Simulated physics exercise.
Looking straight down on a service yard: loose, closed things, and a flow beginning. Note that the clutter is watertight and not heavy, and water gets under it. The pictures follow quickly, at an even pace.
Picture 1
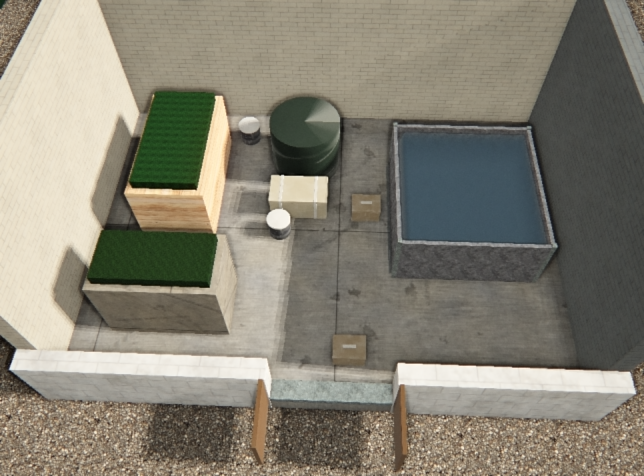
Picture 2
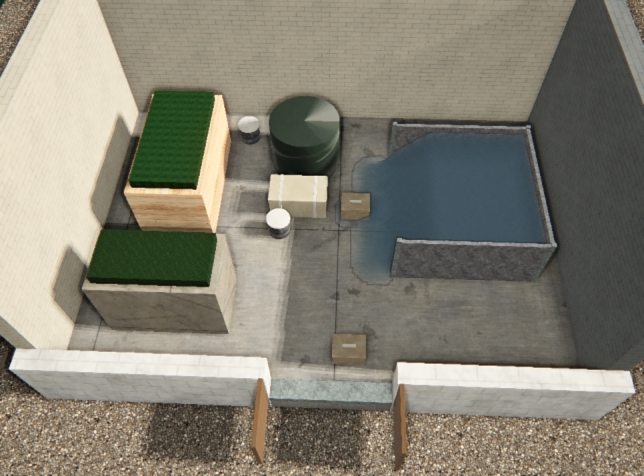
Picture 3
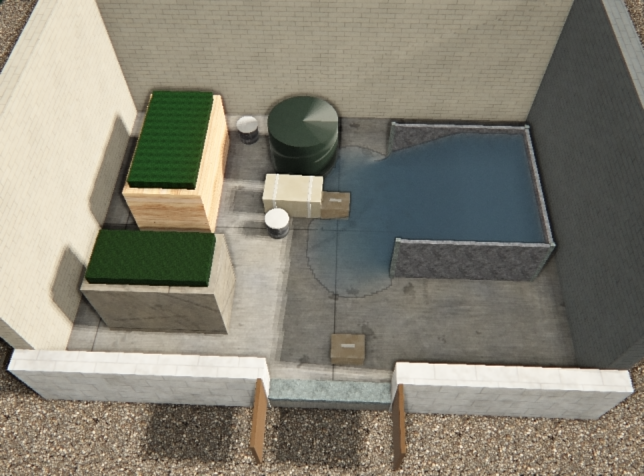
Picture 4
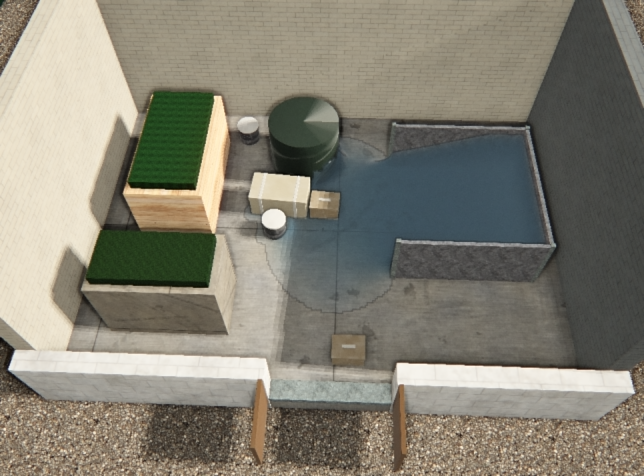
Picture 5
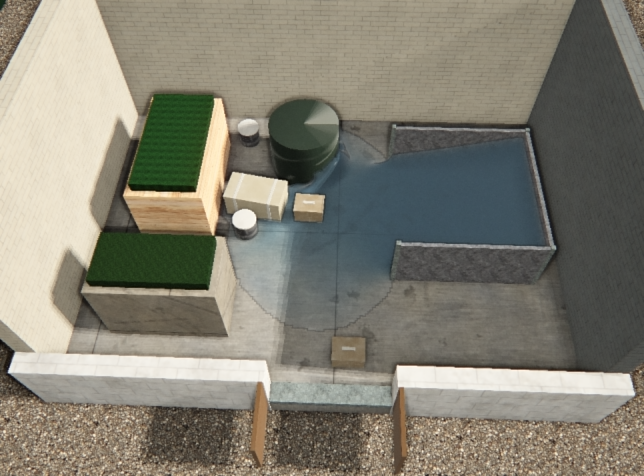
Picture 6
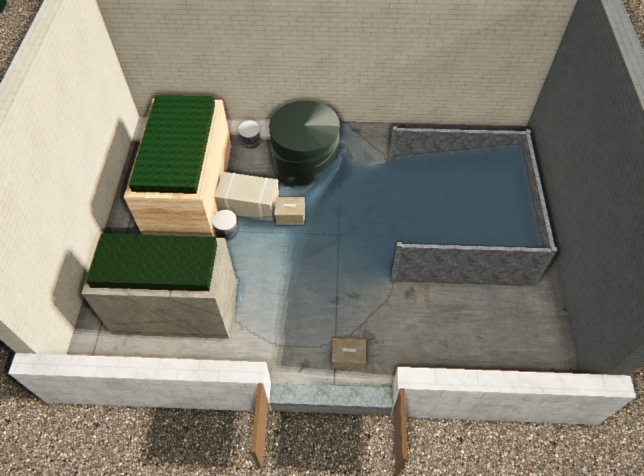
Water spreading left from an opened stone tank across a walled yard, pushing a small box, a pale crate and a pail.
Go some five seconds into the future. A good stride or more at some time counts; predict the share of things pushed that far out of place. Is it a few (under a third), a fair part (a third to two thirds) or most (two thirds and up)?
Most.
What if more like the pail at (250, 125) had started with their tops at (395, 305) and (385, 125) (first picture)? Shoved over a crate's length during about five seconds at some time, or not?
Result, in sequence - short of that distance / displaced that far.
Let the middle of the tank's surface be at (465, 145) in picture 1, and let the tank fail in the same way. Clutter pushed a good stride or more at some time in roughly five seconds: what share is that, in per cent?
It works out at about 100 percent.
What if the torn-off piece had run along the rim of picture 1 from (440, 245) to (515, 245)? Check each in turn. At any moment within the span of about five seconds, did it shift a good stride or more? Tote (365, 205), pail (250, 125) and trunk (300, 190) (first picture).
Outcome by item - short of that distance / short of that distance / short of that distance.
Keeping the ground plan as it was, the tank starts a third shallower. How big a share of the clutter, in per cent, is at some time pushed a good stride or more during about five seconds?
100 per cent or so.
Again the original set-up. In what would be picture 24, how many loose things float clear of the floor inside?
That makes 5.
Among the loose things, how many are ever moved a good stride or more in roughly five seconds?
That works out to 5.
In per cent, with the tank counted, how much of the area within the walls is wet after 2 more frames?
About 45 in a hundred.
A moment on, 3 of 5 are well off their spots; 3 afloat.
Next, 3 of 5 are well off their spots; 4 afloat.
Later, 4 of 5 are well off their spots; 5 afloat.
In the end, 5 of 5 are well off their spots, and 5 have been at some point; 4 afloat.
